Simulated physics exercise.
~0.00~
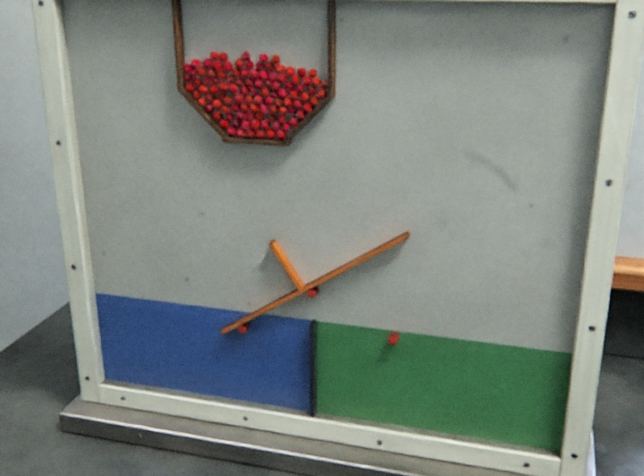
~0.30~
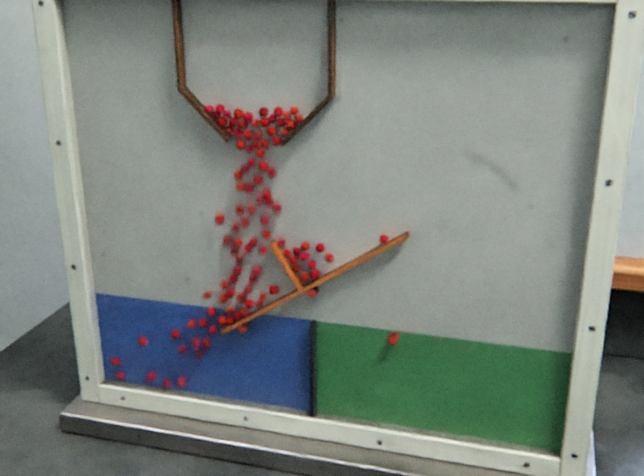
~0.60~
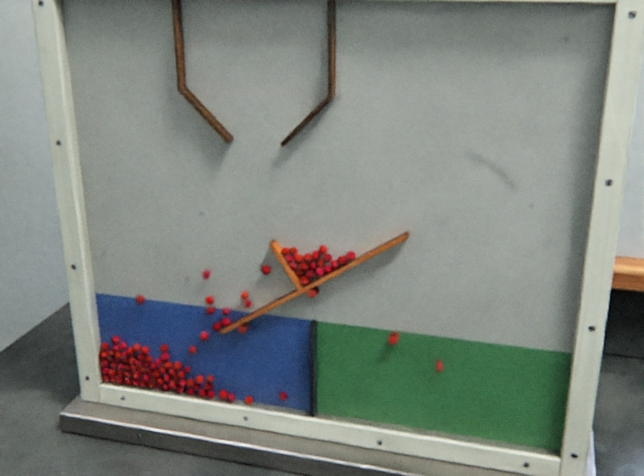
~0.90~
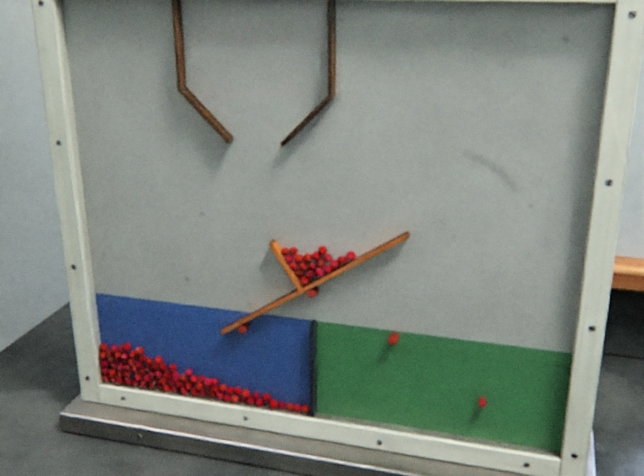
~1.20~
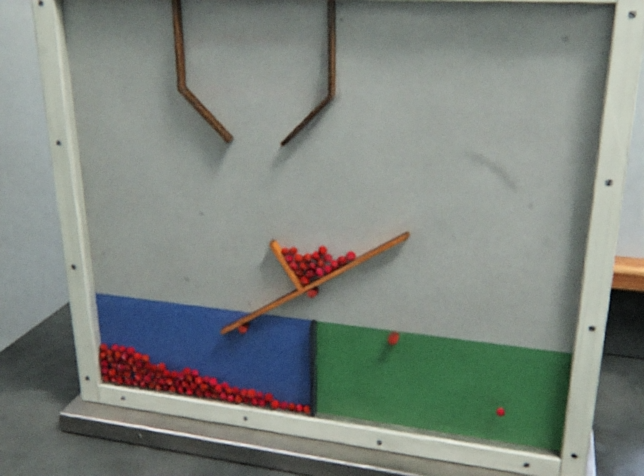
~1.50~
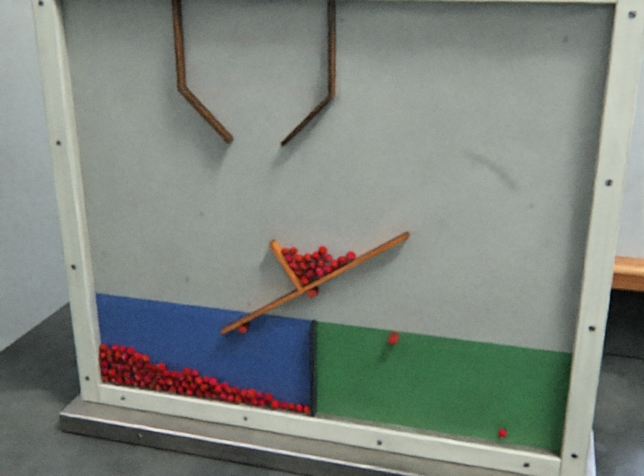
In a framed drop box, red beads pouring from a hopper onto a tilted tray, most settling in the blue bin, some staying on the tray.
